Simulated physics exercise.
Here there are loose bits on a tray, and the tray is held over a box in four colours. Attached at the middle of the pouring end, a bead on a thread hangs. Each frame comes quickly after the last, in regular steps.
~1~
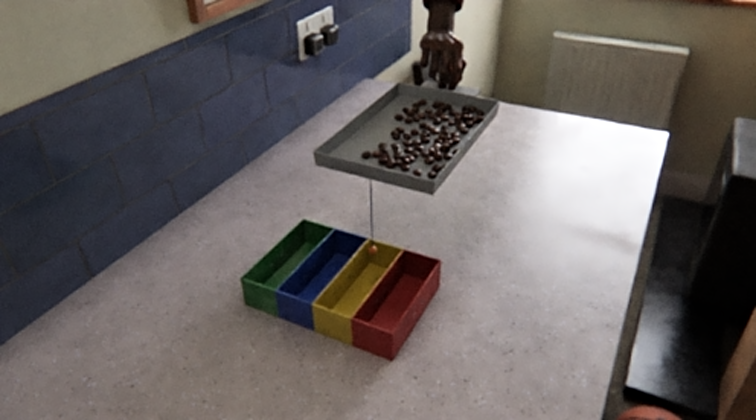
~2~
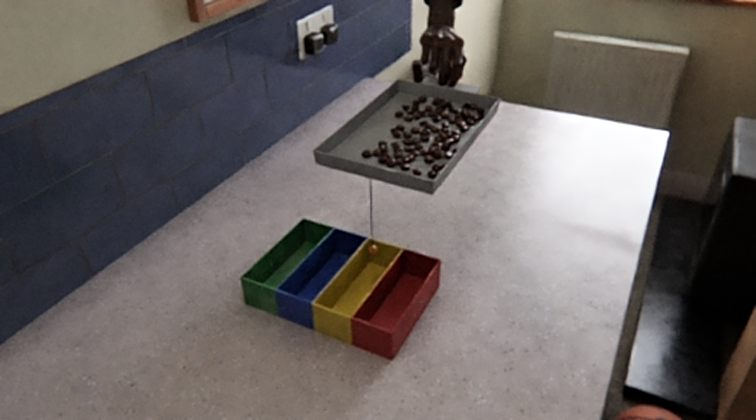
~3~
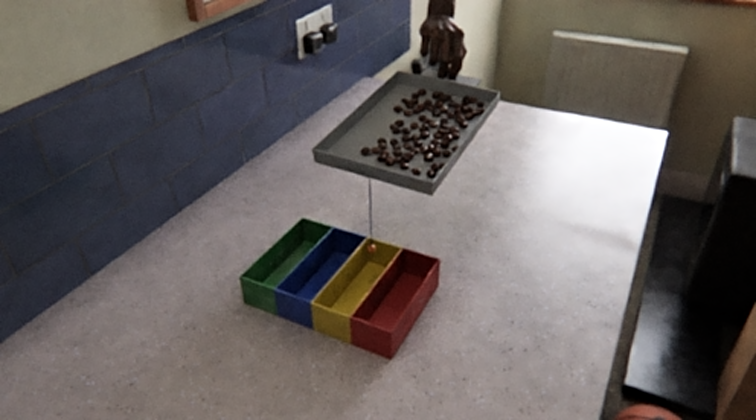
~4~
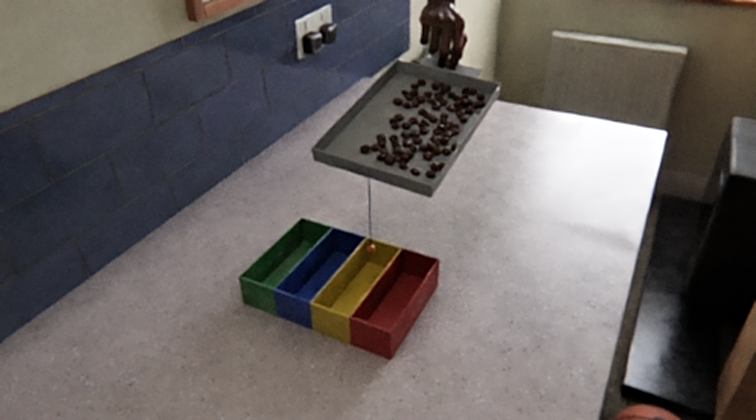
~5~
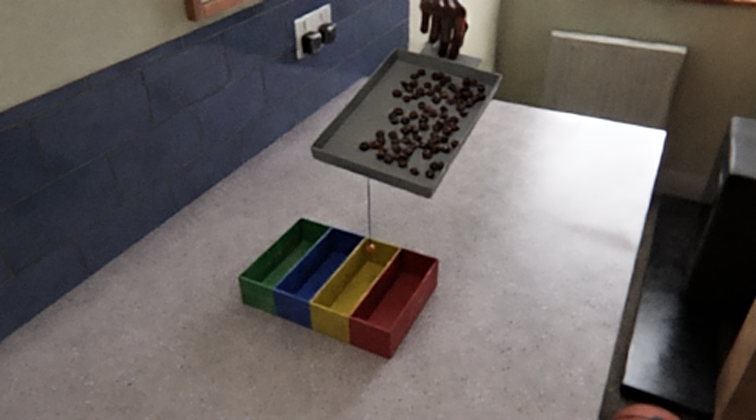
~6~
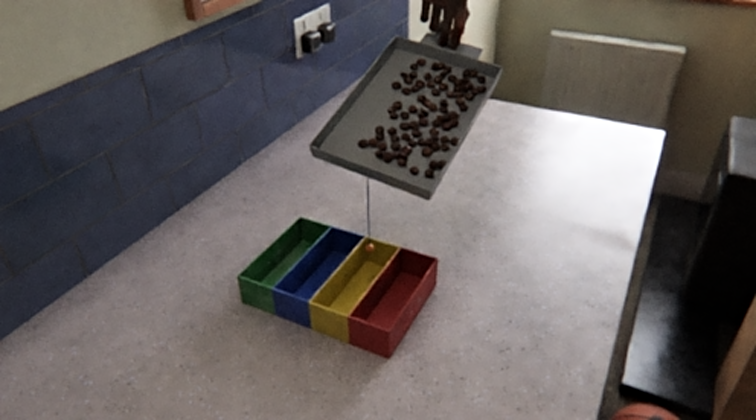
On a kitchen counter, a dark hand at the far side steadily raised the back of a grey tray of dark chocolate drops, slanting it toward a green, blue, yellow and red box.
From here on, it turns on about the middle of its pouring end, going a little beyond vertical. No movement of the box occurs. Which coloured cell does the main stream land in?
The main stream lands in the red cell.
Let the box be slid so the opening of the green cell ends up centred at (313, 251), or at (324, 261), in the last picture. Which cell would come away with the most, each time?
Taking the two placings in order, you'd get the cell in red and then yellow.
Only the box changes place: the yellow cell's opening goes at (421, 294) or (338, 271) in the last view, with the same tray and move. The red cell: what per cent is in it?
Around 0 and then 20 per cent.
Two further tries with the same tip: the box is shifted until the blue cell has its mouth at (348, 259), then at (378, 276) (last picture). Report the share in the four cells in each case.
You'd get 100 per cent first and 100 per cent second.
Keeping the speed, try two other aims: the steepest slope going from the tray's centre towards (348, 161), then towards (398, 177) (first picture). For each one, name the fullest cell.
Try 1 - the blue one / try 2 - the red cell.
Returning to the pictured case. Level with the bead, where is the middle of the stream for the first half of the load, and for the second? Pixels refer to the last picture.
Earlier half at (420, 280), later half at (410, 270).
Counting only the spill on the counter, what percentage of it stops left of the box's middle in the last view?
0 per cent or thereabouts.
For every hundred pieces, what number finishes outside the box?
Roughly 40 per cent.
Soon, tray tipped steeply; all on the tray.
A while on, tray tipped right over; about two thirds on the tray; a small part in the red cell; about a quarter falling or outside the box.
Towards the end, tray tipped past a quarter turn; about two thirds in the red cell; a stray few in the yellow cell; about a third falling or outside the box.
Finally, tray tipped past a quarter turn; about two thirds in the red cell; a stray few in the yellow cell; none in the blue cell; none in the green cell; about a third outside the box.
